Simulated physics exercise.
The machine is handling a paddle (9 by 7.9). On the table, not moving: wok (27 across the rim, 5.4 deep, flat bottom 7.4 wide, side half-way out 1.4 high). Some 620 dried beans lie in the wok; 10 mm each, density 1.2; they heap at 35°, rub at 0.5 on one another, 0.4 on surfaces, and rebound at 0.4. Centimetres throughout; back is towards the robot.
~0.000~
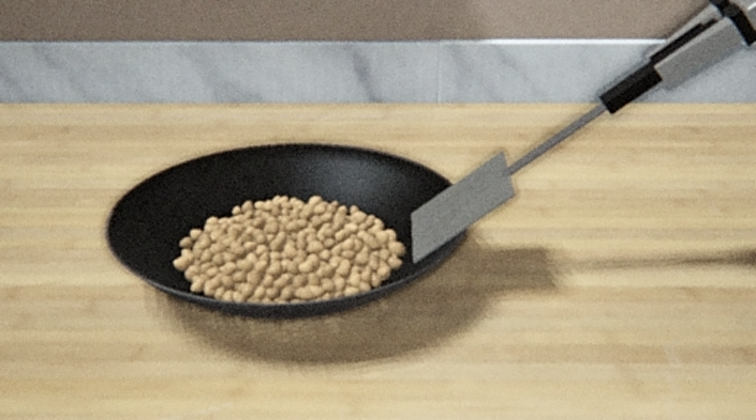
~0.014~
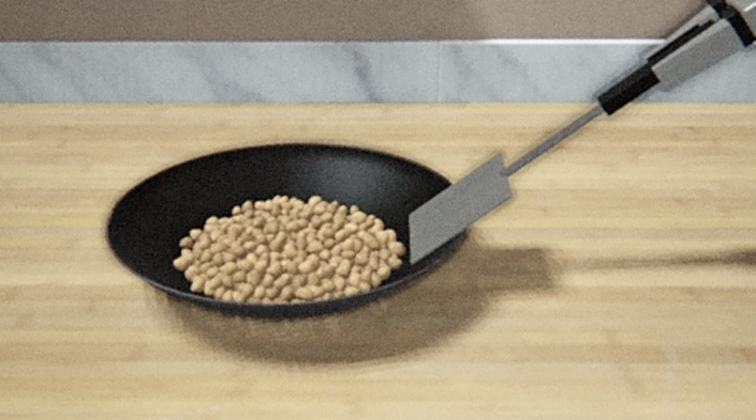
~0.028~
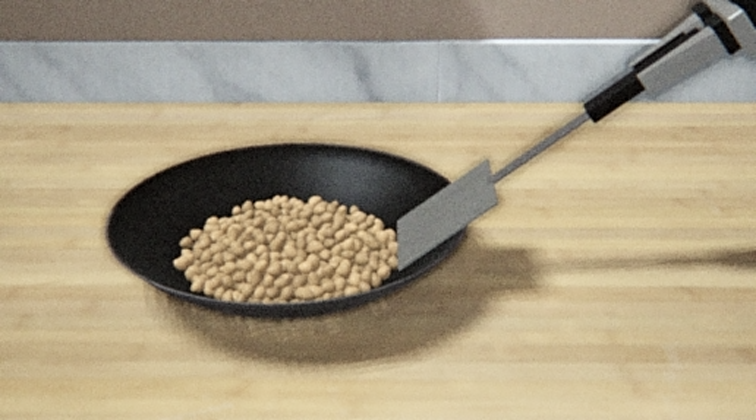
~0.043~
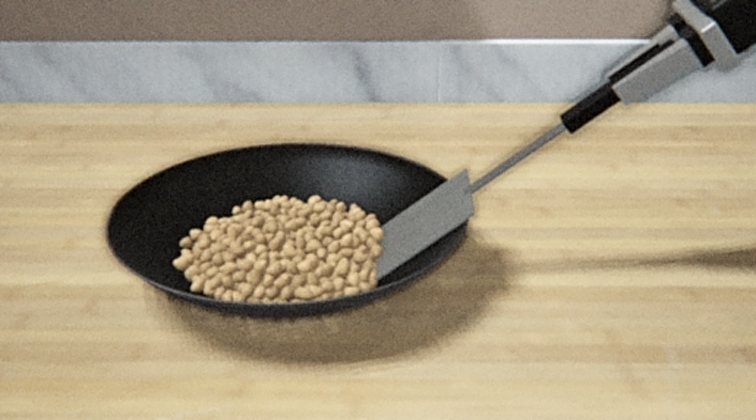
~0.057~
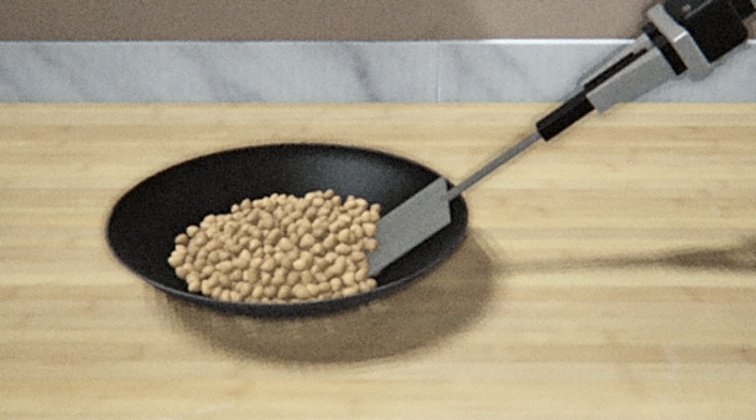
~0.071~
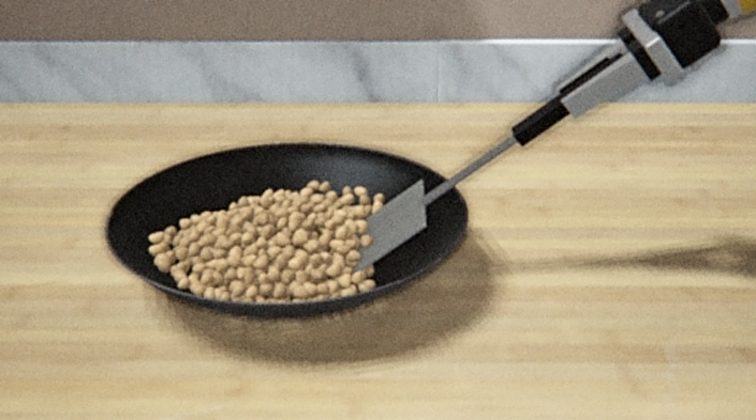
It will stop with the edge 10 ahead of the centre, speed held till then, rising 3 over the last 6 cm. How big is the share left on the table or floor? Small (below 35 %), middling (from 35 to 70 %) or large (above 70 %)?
Answer: Middling; from 35 to 70 % of the dried beans finish on the table or floor.
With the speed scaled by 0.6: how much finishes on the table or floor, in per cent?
Some 35 per cent.
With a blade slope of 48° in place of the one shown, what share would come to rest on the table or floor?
In that case some 45 per cent.
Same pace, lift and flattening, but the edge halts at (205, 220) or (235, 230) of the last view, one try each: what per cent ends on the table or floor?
Some 30 and 15 per cent.
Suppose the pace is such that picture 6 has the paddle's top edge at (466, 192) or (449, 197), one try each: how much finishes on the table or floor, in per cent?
About 30 and 40 per cent.
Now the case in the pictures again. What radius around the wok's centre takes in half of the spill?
About 42 cm.
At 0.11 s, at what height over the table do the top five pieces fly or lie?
About 6 cm.
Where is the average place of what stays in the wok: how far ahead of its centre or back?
Some 3.0 cm ahead.
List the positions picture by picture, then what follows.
The paddle top edge at (509, 172), sloping 38°; upper third of the load around (287, 242), from x 180 to 400, top at y 205; 616 in the wok, in the first picture.
The paddle top edge at (506, 173), sloping 38°; upper third of the load around (287, 242), from x 180 to 400, top at y 205, in the second picture.
The paddle top edge at (493, 180), sloping 38°; upper third of the load around (287, 241), from x 180 to 400, top at y 200, in the third picture.
The paddle top edge at (471, 190), sloping 38°; upper third of the load around (290, 240), from x 180 to 390, top at y 200, in the fourth picture.
The paddle top edge at (447, 197), sloping 38°; upper third of the load around (290, 236), from x 175 to 380, top at y 195, in the fifth picture.
The paddle top edge at (424, 202), sloping 38°; upper third of the load around (280, 233), from x 155 to 380, top at y 185; 616 in the wok, in the sixth picture.
After 0.11 s, sloping 38°, highest piece 6 above the table; 616 in the wok.
After 0.14 s, sloping 38°, highest piece 8 above the table; 609 in the wok, 7 on the blade or in flight.
After 0.36 s, sloping 38°, highest piece 21 above the table; 324 in the wok, 139 on the table or floor, 153 on the blade or in flight.
After 1.41 s, sloping 38°, highest piece 6 above the table; 324 in the wok, 292 on the table or floor.
In the end, 324 in the wok, 292 on the table or floor. That is 47 % on the table or floor.
